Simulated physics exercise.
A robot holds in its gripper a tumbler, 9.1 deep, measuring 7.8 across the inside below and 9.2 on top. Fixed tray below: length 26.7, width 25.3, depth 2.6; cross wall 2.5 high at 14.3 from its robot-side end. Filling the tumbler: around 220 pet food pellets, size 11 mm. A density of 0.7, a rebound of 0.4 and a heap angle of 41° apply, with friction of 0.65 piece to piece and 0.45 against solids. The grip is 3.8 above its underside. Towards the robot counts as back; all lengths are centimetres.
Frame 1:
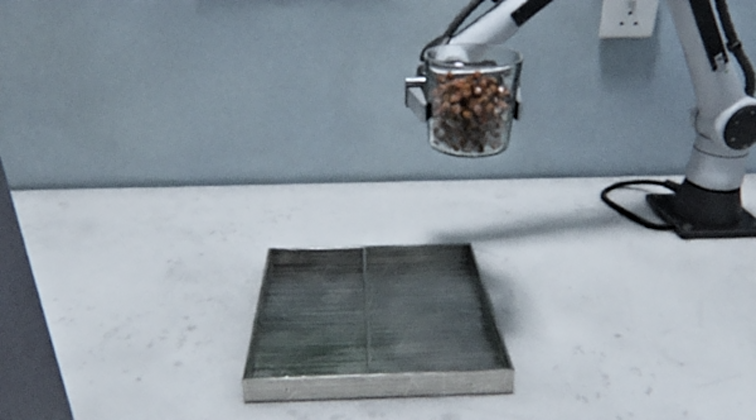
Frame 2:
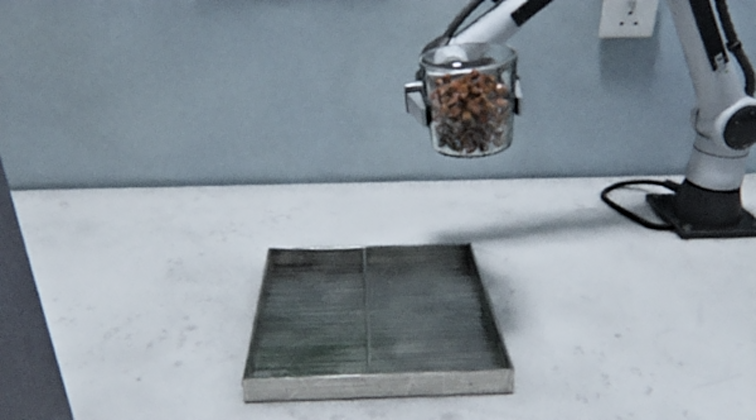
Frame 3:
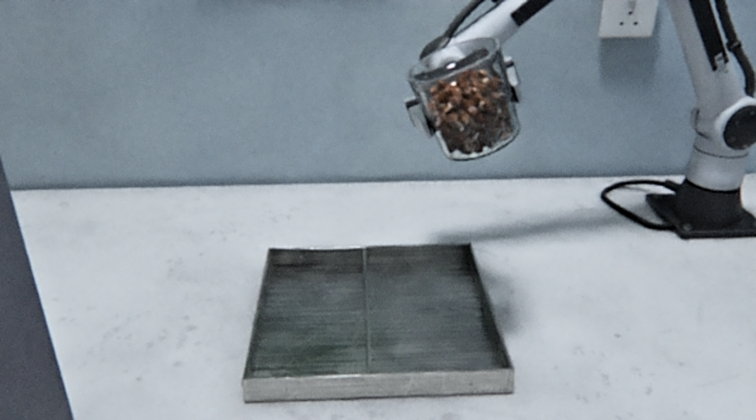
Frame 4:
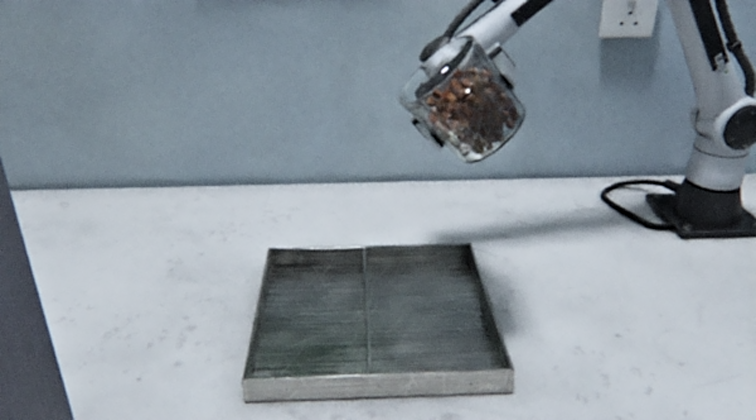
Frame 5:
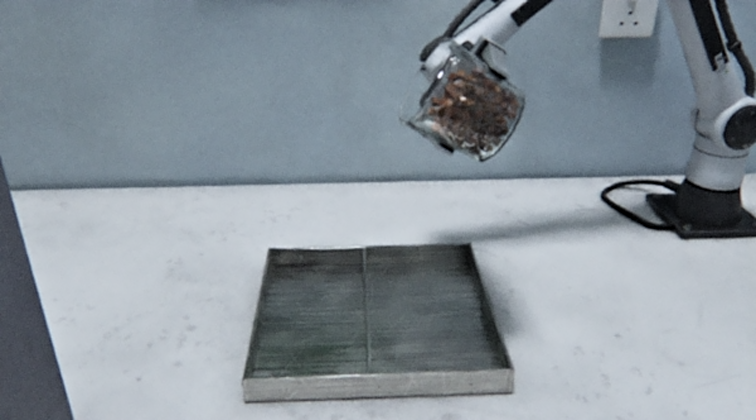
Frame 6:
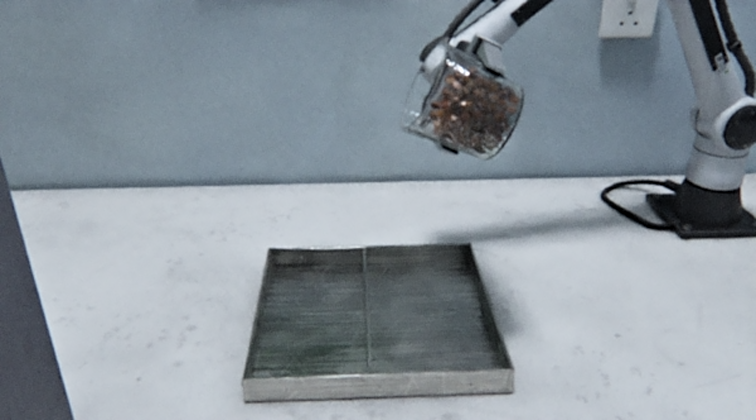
Above a shallow tray on a pale tabletop, a robot arm steadily tilts a clear tumbler of brown pellets leftward.
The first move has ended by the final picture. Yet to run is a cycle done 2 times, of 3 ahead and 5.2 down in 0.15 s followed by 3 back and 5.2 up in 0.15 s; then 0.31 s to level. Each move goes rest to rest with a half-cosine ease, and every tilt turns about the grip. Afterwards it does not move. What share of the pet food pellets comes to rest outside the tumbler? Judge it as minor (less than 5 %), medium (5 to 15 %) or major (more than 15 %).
Minor, less than 5 %.
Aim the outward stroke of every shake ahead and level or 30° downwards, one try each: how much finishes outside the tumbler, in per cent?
About 30 and 5 per cent.
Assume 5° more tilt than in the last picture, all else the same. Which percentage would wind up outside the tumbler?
In that case roughly 0 per cent.
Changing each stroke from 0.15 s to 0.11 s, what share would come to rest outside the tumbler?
Estimate: Close to 5 percent.
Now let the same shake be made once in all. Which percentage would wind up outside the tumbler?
It would come to about 0 %.
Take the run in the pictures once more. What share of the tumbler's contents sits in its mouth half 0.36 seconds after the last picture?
25 per cent.
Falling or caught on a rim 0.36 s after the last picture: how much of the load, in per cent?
I'd put it near 0 per cent.
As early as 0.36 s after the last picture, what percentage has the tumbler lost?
By then near 0 % is out.
Then, 0.36 s on, tilted 64° forward, highest piece 27 above the table; 216 in the tumbler.
Then, 0.73 s on, tilted 41° forward, highest piece 28 above the table; 216 in the tumbler.
Then, 1.11 s on, level, highest piece 31 above the table; 216 in the tumbler.
Then, 2.16 s on, level, highest piece 31 above the table; 216 in the tumbler.
In the end, 216 in the tumbler. That is 0 % outside the tumbler.
